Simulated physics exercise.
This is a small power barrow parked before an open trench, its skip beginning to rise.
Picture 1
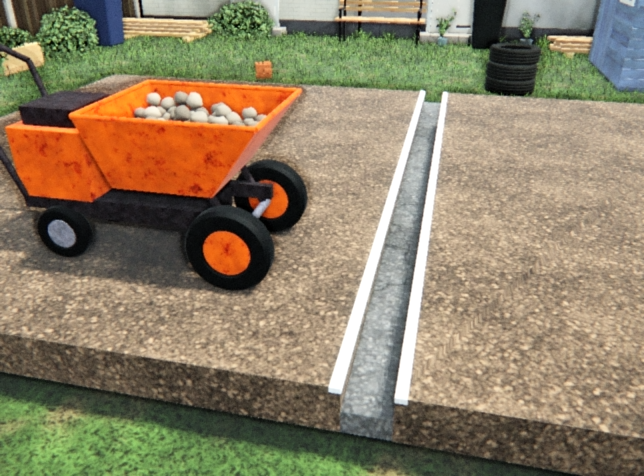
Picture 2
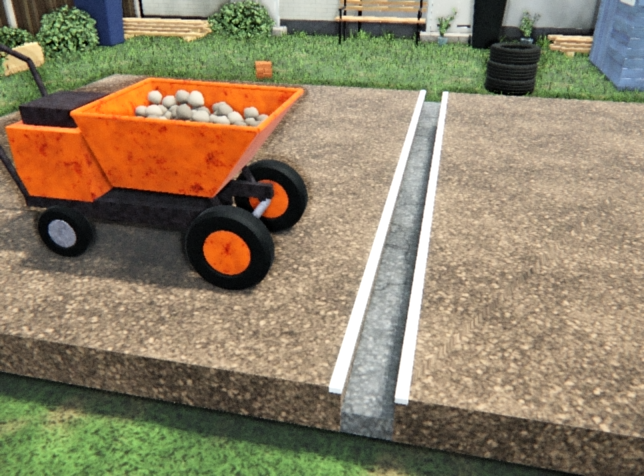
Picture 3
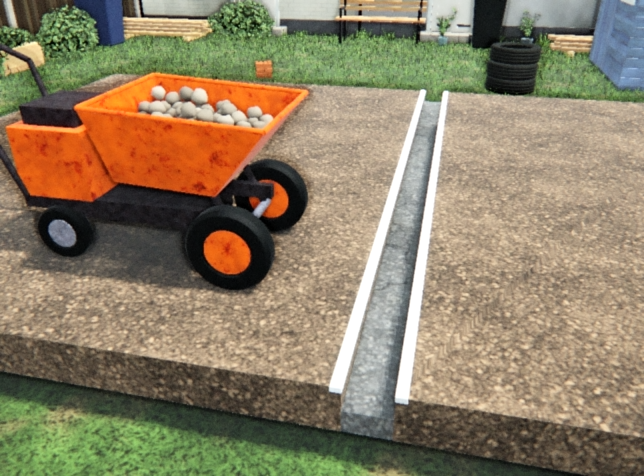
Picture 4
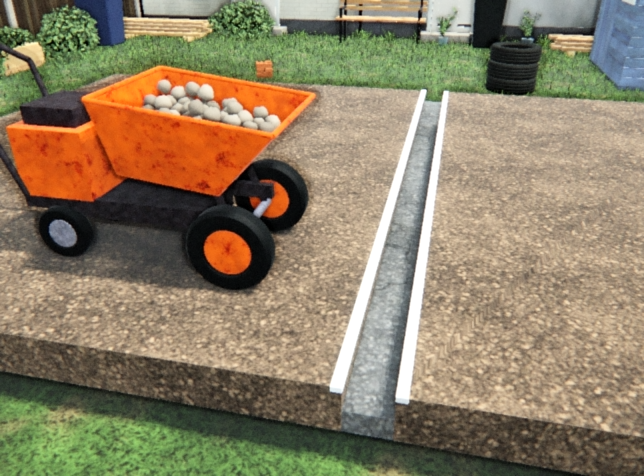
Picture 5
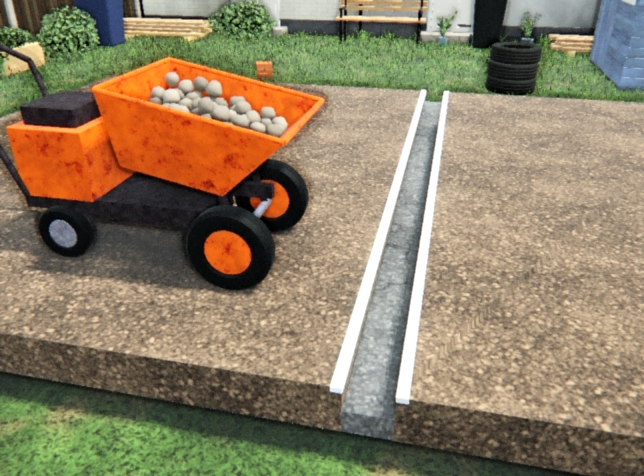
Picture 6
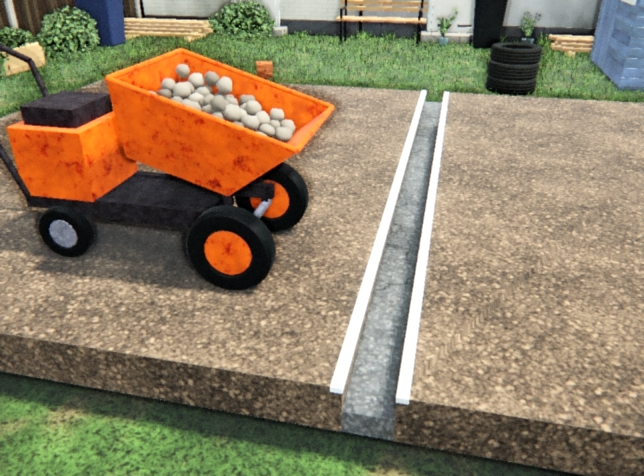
In a sunny backyard seen from slightly above, a brown, gravelly slab lies between strips of grass, with a bench, stacked tyres and shrubs behind. An orange barrow with black wheels and a skip of pale, rounded stones stands at left, facing a narrow grey trench edged with white strips. The skip gradually tilts forward, its rear rising and front lip edging right, while the wheels and camera stay still.
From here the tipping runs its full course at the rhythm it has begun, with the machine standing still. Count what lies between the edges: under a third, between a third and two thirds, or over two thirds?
In the trench: From one third to two thirds.
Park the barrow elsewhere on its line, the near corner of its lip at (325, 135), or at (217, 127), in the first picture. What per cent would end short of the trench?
About 0 and 40 per cent.
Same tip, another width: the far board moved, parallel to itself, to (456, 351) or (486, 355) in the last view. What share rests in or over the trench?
About 90 and 90 per cent.
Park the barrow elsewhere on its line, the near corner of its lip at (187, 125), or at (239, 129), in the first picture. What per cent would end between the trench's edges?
About 40 and 50 per cent.
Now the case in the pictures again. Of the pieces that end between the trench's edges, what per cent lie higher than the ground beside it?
It comes to 40 per cent or so.
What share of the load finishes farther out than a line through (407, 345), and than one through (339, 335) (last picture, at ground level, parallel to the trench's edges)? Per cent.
In turn 40 and 100 in a hundred.
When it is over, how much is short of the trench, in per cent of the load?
It comes to 10 per cent or so.
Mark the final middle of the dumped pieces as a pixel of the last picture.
Roughly at (409, 267).
Soon after the last picture, skip tipped steeply; all in the skip.
A little later, skip tipped right over; most in the skip; a small part in or heaped over the trench; a stray few beyond it; a stray few falling.
Later still, skip tipped right over; about a quarter in the skip; about half in or heaped over the trench; about a third beyond it.
By the end, skip tipped right over; a small part short of the trench; about half in or heaped over the trench; about a third beyond it.
